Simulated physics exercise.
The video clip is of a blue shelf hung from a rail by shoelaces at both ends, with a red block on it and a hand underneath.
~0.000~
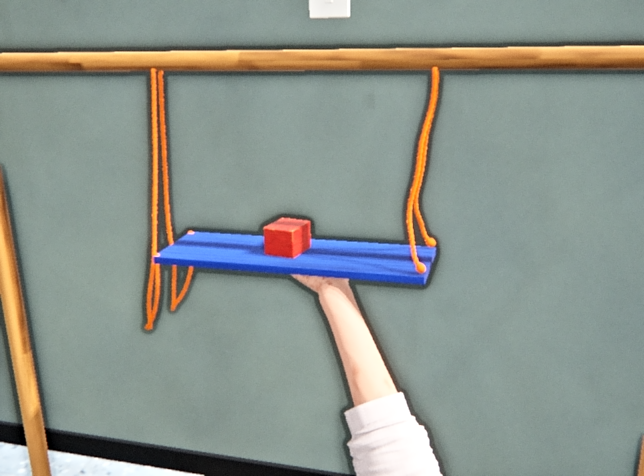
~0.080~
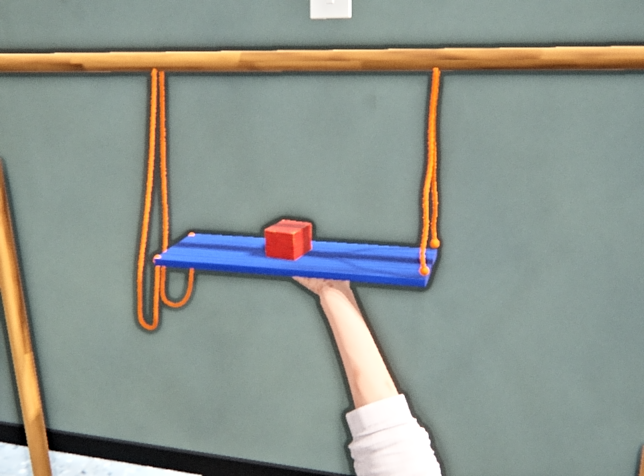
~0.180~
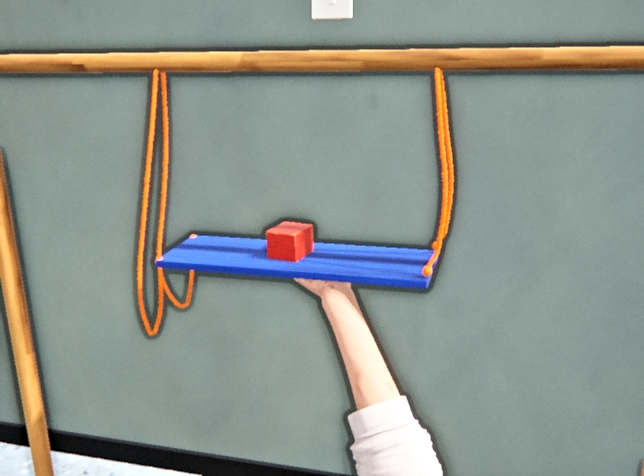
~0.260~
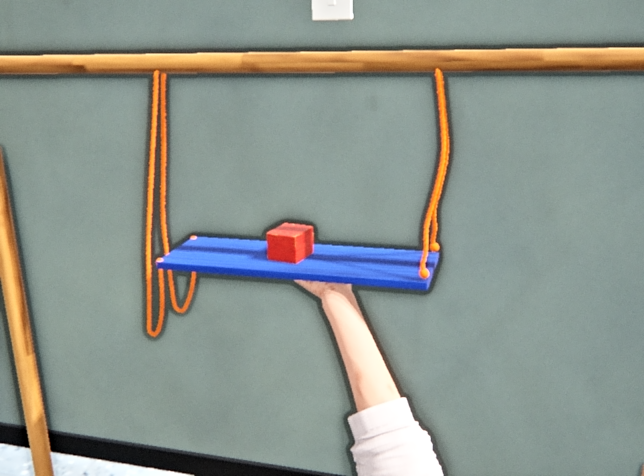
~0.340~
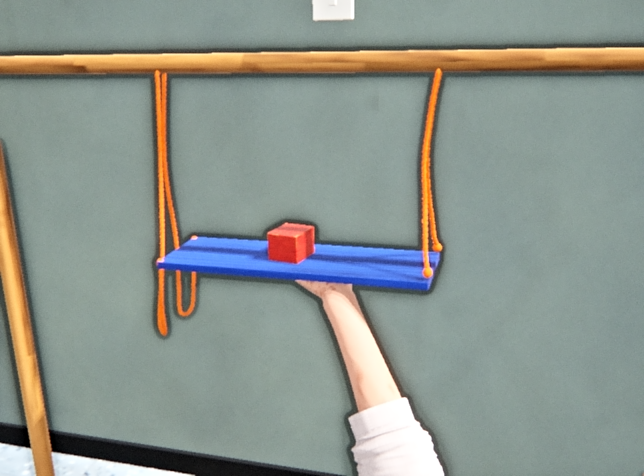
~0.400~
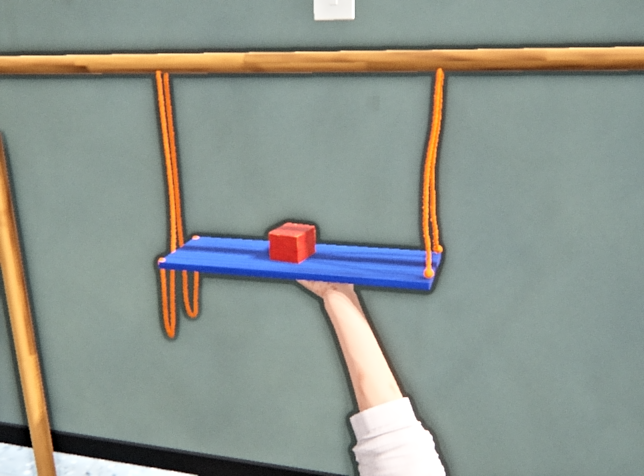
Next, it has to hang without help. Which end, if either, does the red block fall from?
The left end.
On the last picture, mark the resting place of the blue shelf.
Roughly at (353, 339).
After 0.82 s, board tipped 19° down to the left; block sliding near (219, 313).
After 1.36 s, board tipped 31° down to the left; block on the floor.
After 1.90 s, board tipped 37° down to the left; block on the floor.
In the end, board tipped 38° down to the left; block on the floor. The red block falls from the left end.
